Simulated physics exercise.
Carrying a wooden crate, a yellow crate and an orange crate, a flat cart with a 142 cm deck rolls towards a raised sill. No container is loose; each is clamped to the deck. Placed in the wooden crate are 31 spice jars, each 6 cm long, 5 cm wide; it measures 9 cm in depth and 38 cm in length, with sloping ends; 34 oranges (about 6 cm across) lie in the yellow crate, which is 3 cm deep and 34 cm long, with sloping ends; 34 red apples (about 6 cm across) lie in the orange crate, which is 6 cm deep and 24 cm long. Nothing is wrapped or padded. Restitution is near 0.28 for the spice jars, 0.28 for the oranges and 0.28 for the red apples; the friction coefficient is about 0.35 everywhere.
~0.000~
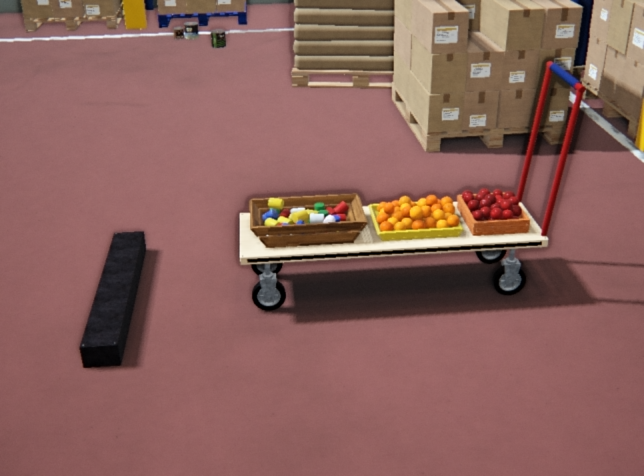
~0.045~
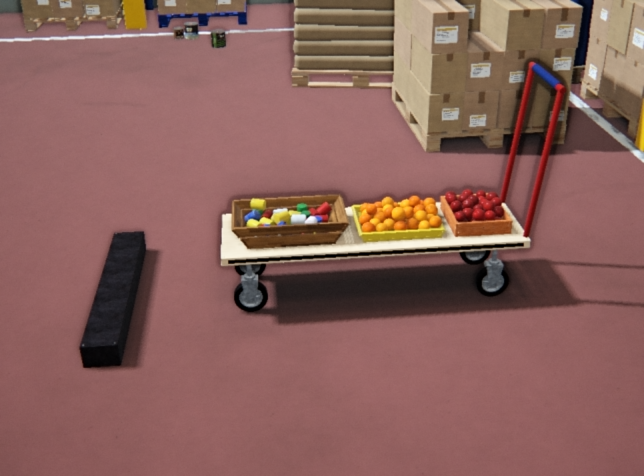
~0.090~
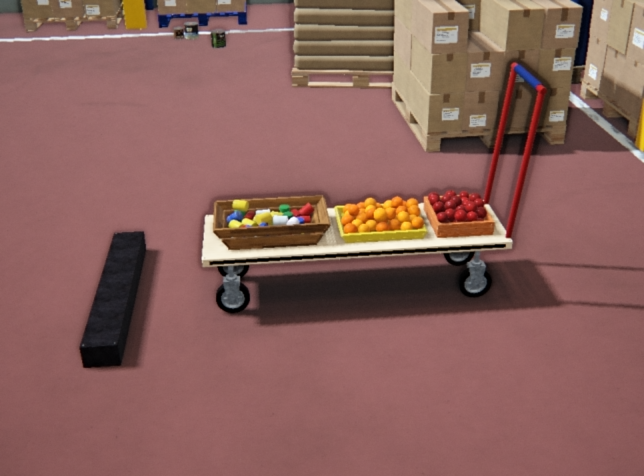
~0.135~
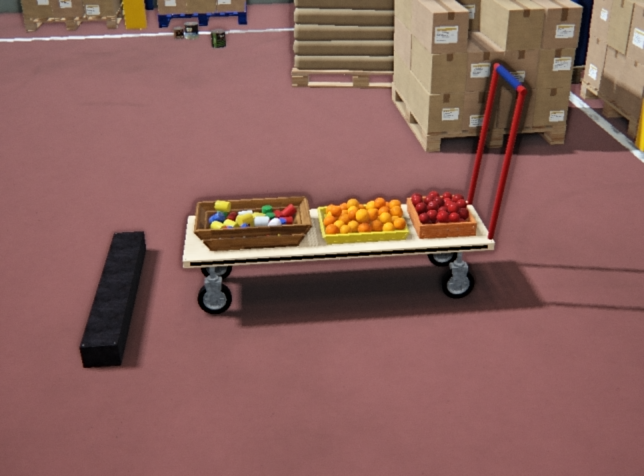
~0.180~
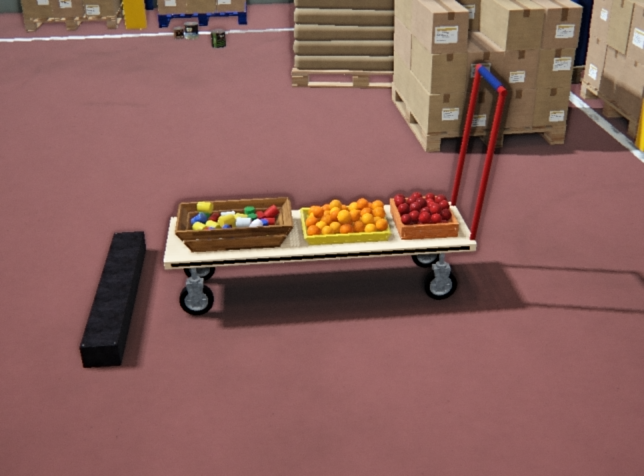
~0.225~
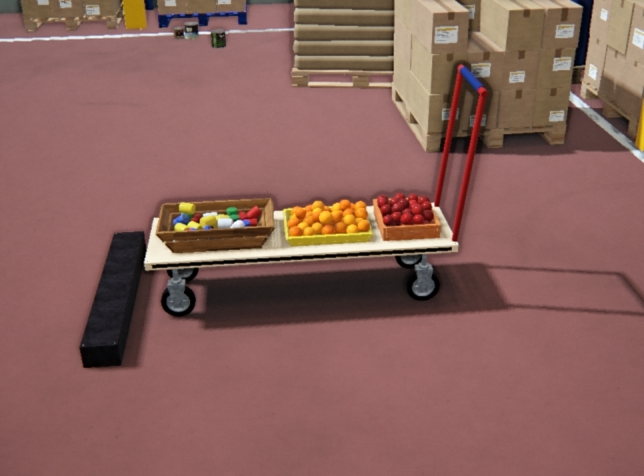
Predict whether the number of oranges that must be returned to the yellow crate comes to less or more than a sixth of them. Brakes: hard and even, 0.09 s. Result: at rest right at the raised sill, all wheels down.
It comes to more than a sixth.
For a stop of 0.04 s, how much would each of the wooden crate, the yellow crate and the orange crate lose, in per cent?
Result - wooden crate: 10 percent, yellow crate: 30 percent, orange crate: 40 percent.
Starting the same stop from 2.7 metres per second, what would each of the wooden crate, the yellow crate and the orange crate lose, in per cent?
In that case the wooden crate sheds 20 per cent of its load, the yellow crate 40 per cent, and the orange crate 50 per cent.
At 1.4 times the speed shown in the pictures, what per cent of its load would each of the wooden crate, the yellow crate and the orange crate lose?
Wooden crate 20, yellow crate 30, orange crate 50 per cent.
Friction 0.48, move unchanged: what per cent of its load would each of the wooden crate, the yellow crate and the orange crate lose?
Wooden crate 0, yellow crate 20, orange crate 30 per cent.
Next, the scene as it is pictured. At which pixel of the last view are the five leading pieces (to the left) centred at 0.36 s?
They're centred near (142, 221).
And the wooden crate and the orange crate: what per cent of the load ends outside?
Wooden crate: 10 %; orange crate: 25 %.
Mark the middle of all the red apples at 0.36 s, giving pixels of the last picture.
Roughly (368, 210).
After 0.26 s, braking starts.
After 0.36 s, wooden crate 31 in, 0 out, yellow crate 34 in, 0 out and orange crate 32 in, 2 out.
After 0.48 s, wooden crate 31 in, 0 out, yellow crate 30 in, 4 out and orange crate 27 in, 7 out.
After 0.71 s, wooden crate 28 in, 3 out, yellow crate 26 in, 8 out and orange crate 26 in, 8 out.
Final count (at 1.21 s), wooden crate 28 in, 3 out, yellow crate 24 in, 10 out and orange crate 26 in, 8 out. Asked share, 10 of 34, 29 per cent.
